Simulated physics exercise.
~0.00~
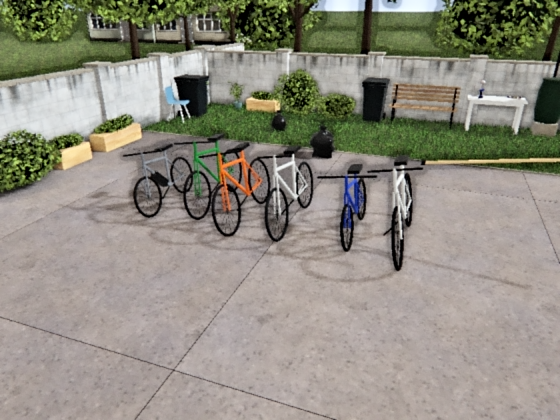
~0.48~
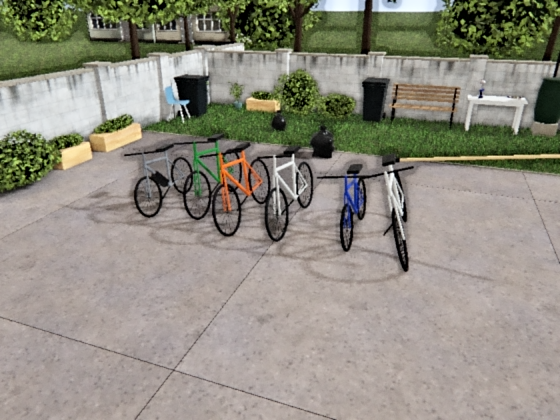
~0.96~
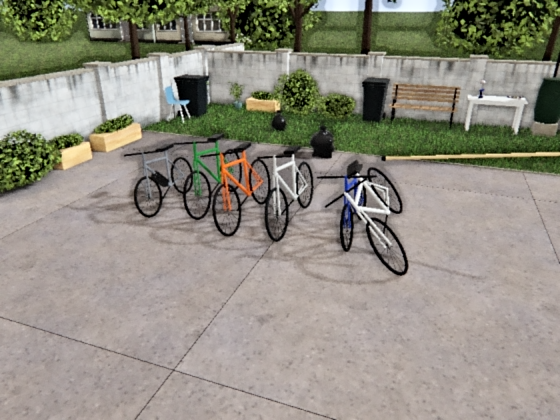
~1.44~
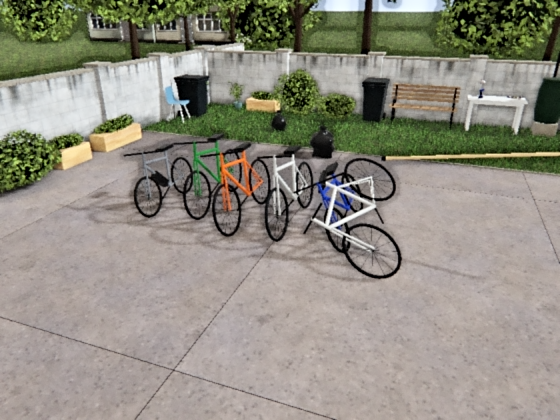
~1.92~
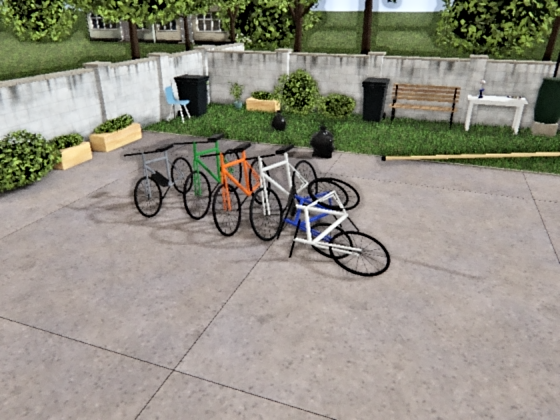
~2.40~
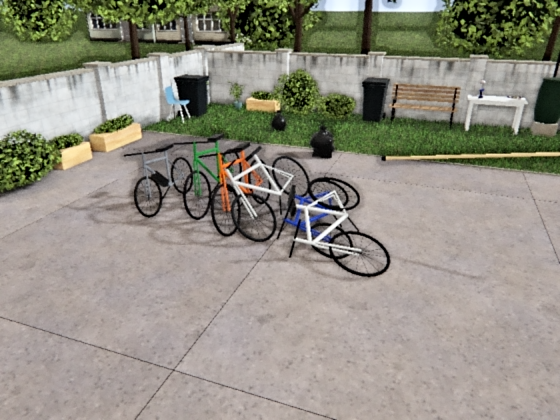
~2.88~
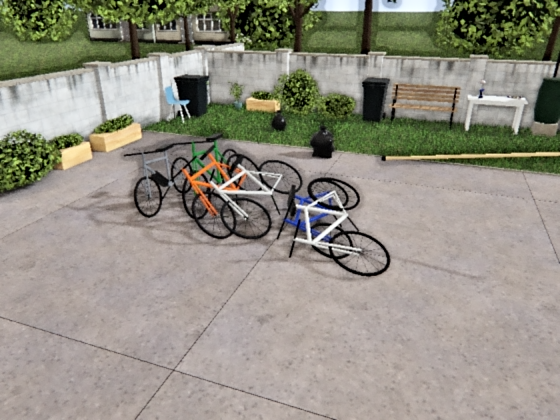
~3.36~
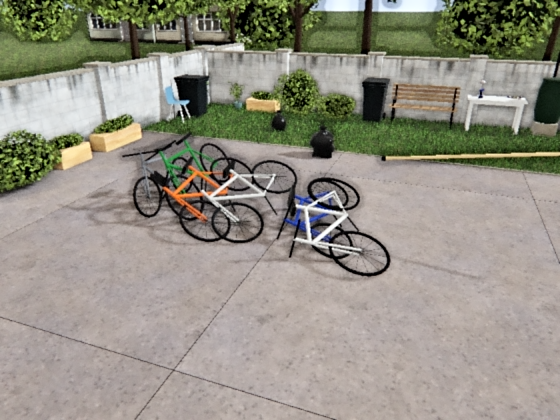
In a walled yard, the white bicycle at the right end of a row of six tipped left onto the blue one, and the toppling spread through another white bicycle, the orange and the green, leaving only the leftmost gray one standing.
